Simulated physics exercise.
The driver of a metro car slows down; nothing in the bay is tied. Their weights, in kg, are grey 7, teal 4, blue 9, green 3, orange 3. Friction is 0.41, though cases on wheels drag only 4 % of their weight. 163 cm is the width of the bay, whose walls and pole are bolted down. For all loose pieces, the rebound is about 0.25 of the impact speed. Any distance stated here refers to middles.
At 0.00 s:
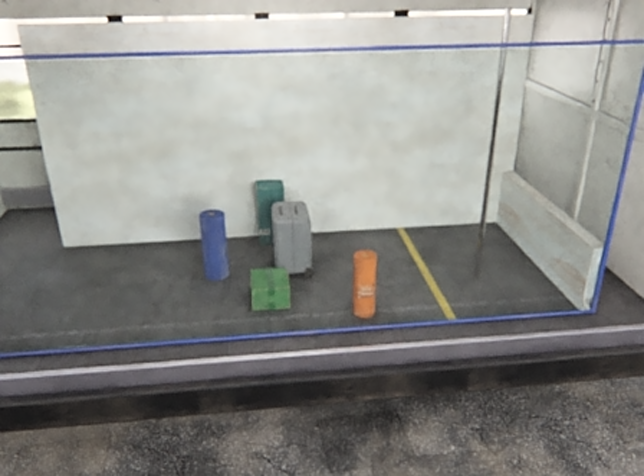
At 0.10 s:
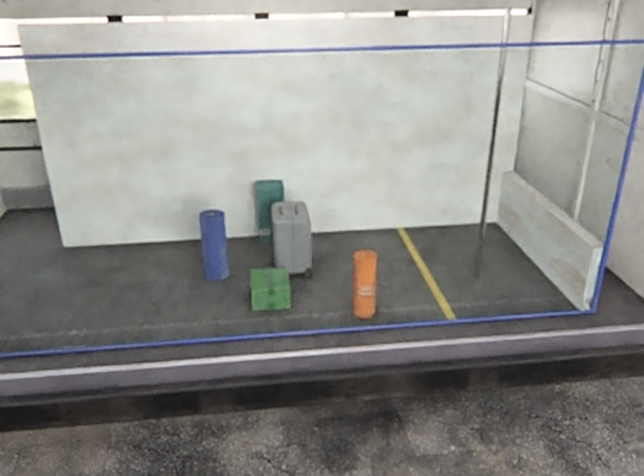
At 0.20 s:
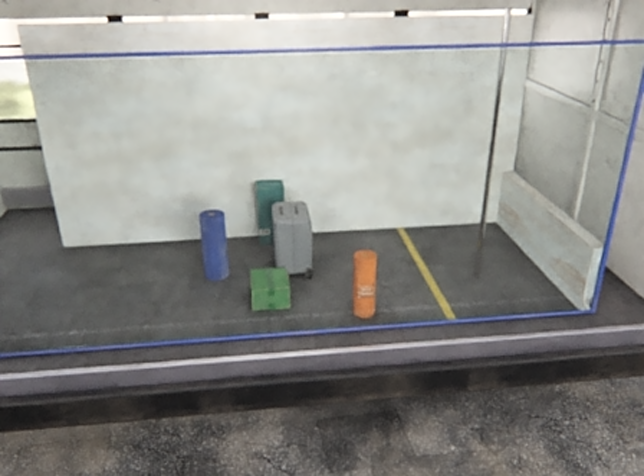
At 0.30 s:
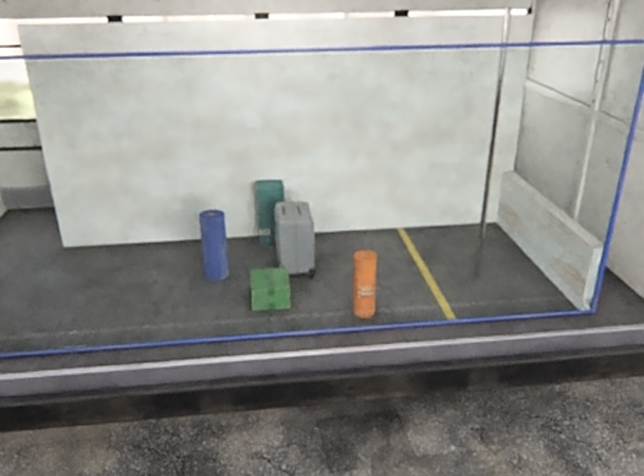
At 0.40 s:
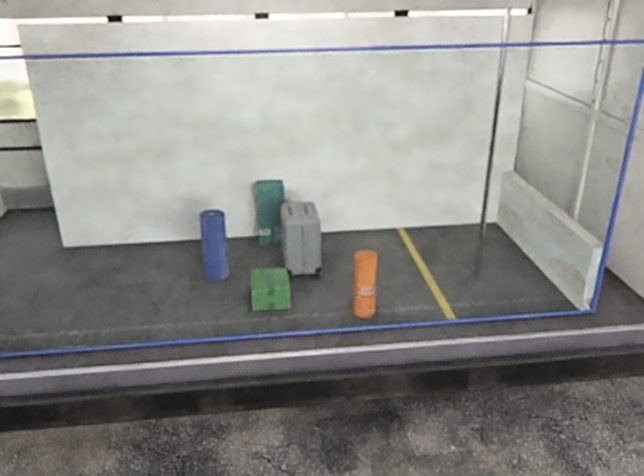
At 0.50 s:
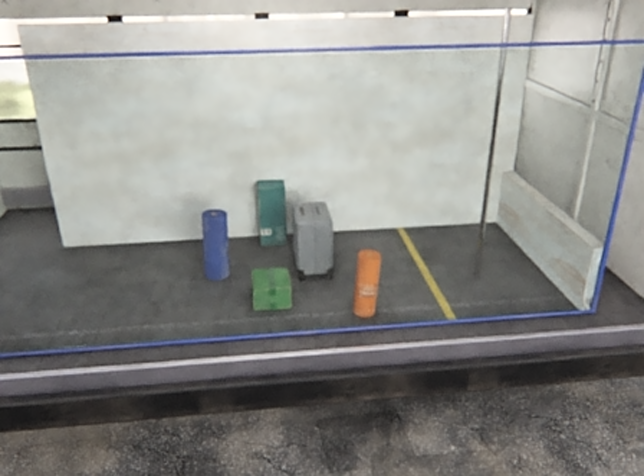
On a dark floor in front of a pale panel, a grey wheeled case standing among a blue roll, a green box, a teal tall box and an orange roll moves slowly, then faster, a short way to the right.
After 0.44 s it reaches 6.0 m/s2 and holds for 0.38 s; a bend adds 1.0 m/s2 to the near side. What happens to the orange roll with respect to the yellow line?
The orange roll will make it past the yellow line.
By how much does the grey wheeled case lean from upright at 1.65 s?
About 0 degrees.
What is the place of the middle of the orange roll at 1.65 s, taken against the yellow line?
Some 15 cm past it.
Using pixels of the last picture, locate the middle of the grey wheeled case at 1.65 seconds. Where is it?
Roughly at pixel (443, 213).
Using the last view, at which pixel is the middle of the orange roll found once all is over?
You'll find it around (469, 304) at the end.
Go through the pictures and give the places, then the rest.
The first picture shows orange roll (365, 284), grey wheeled case (291, 240), teal tall box (271, 213), yellow line (448, 312).
The second picture shows orange roll (365, 284), grey wheeled case (291, 240), teal tall box (271, 213).
The third picture shows orange roll (365, 284), grey wheeled case (292, 240), teal tall box (271, 213).
The fourth picture shows orange roll (365, 284), grey wheeled case (294, 240), teal tall box (271, 213).
The fifth picture shows orange roll (365, 284), grey wheeled case (301, 240), teal tall box (271, 213).
The sixth picture shows orange roll (367, 284), grey wheeled case (313, 240), teal tall box (272, 213), yellow line (448, 312).
After 0.75 s the orange roll is 43 cm short of the yellow line, tilted 45°, near (391, 286) in the last picture's view; the grey wheeled case 43 cm short of the yellow line, tilted 0°.
After 1.15 s the orange roll is 8 cm past the yellow line, tilted 90°, near (461, 303) in the last picture's view; the grey wheeled case 25 cm past the yellow line, tilted 0°.
After 1.65 s the orange roll is 14 cm past the yellow line, tilted 90°, near (469, 303) in the last picture's view; the grey wheeled case 31 cm past the yellow line, tilted 0°.
After 2.8 s, teal tall box stops short of the yellow line; blue roll stops short of the yellow line; green carton stops short of the yellow line; orange roll crosses the yellow line.
